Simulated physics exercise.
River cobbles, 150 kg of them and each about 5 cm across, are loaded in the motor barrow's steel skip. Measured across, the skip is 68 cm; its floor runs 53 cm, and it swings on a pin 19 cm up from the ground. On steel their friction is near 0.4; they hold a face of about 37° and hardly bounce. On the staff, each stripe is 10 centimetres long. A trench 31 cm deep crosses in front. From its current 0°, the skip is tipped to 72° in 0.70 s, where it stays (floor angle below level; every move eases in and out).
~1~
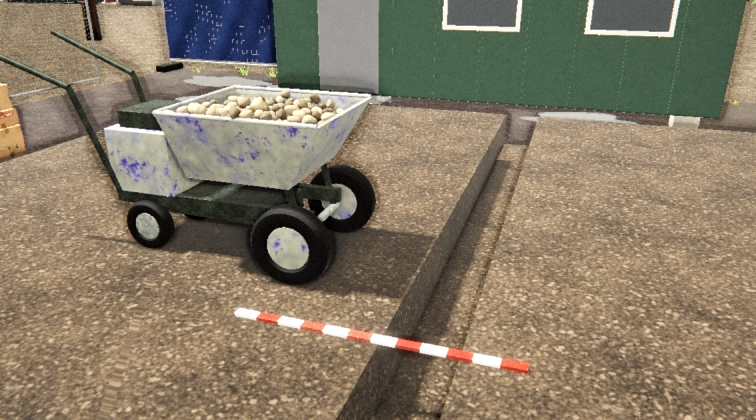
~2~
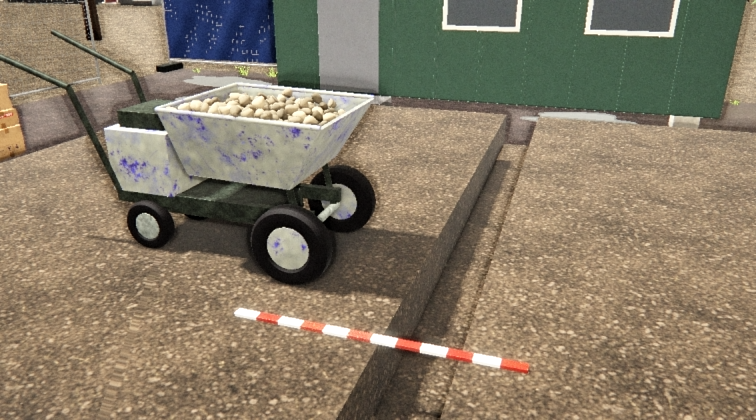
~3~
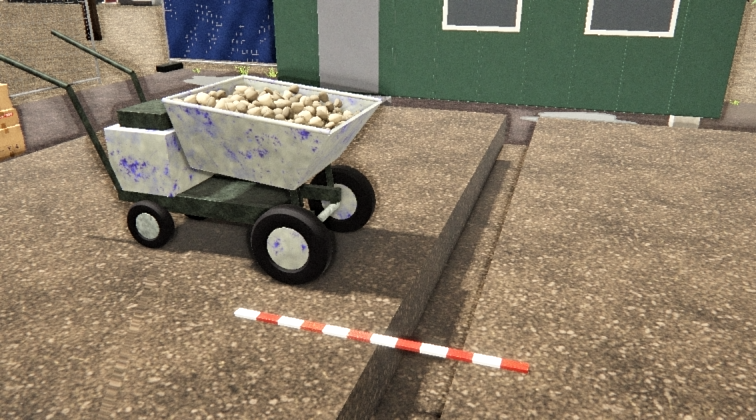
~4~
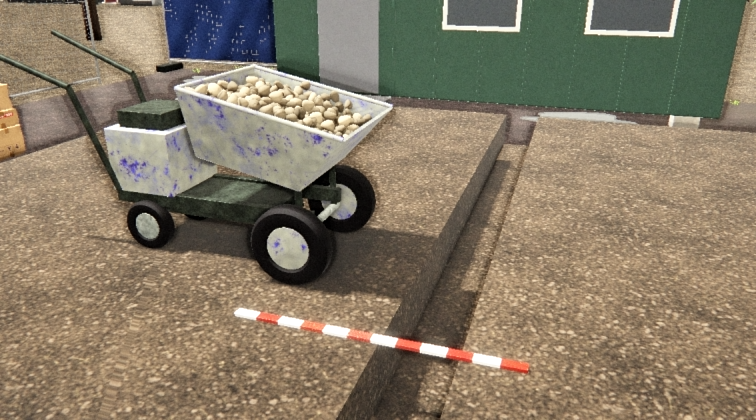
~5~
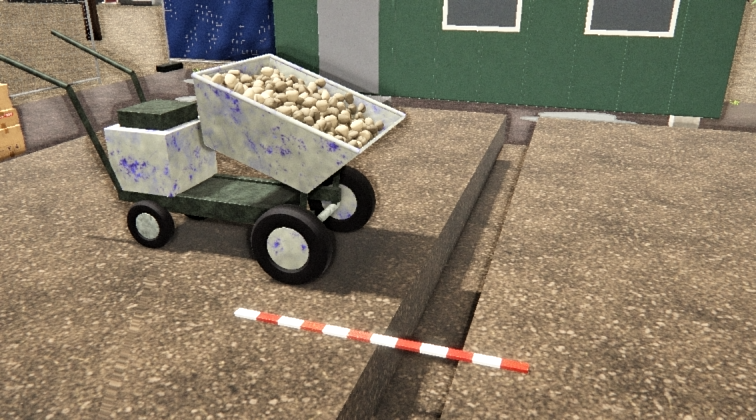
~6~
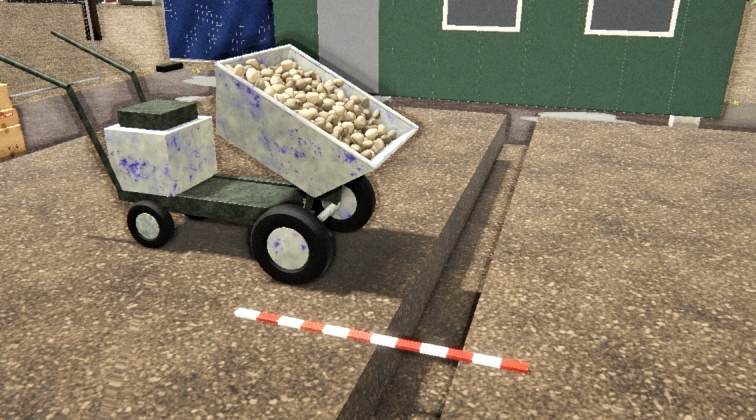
The video shows a small four-wheeled barrow with a pale, purple-flecked skip full of rounded stones, standing beside a trench and a red-and-white staff. The skip tilts steadily, its rear rising and front lip dipping toward the right.
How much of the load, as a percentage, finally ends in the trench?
I would put it at about 62 per cent.
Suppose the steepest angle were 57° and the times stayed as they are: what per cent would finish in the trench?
Then close to 25 per cent.
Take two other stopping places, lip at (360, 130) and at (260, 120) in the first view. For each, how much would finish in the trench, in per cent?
About 30 per cent first, then about 75 per cent.
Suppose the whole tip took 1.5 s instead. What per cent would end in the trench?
My guess is near 80 percent.
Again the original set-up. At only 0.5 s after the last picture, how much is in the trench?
I'd say near 20 per cent at that time.
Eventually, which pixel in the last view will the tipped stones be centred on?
About (471, 307).
Then, 0.2 s after the last picture the floor is at 60°, 100 % in the skip; the foremost stones are at (414, 198).
Then, 0.5 s after the last picture the floor is at 72°, 66 % in the skip, 20 % in the trench, 14 % past the trench; the foremost stones are at (520, 293).
Then, 0.8 s after the last picture the floor is at 72°, 28 % in the skip, 34 % in the trench, 38 % past the trench; the foremost stones are at (701, 311).
Then, 2.8 s after the last picture the floor is at 72°, 0 % in the skip, 62 % in the trench, 38 % past the trench; the foremost stones are past the picture's edge.
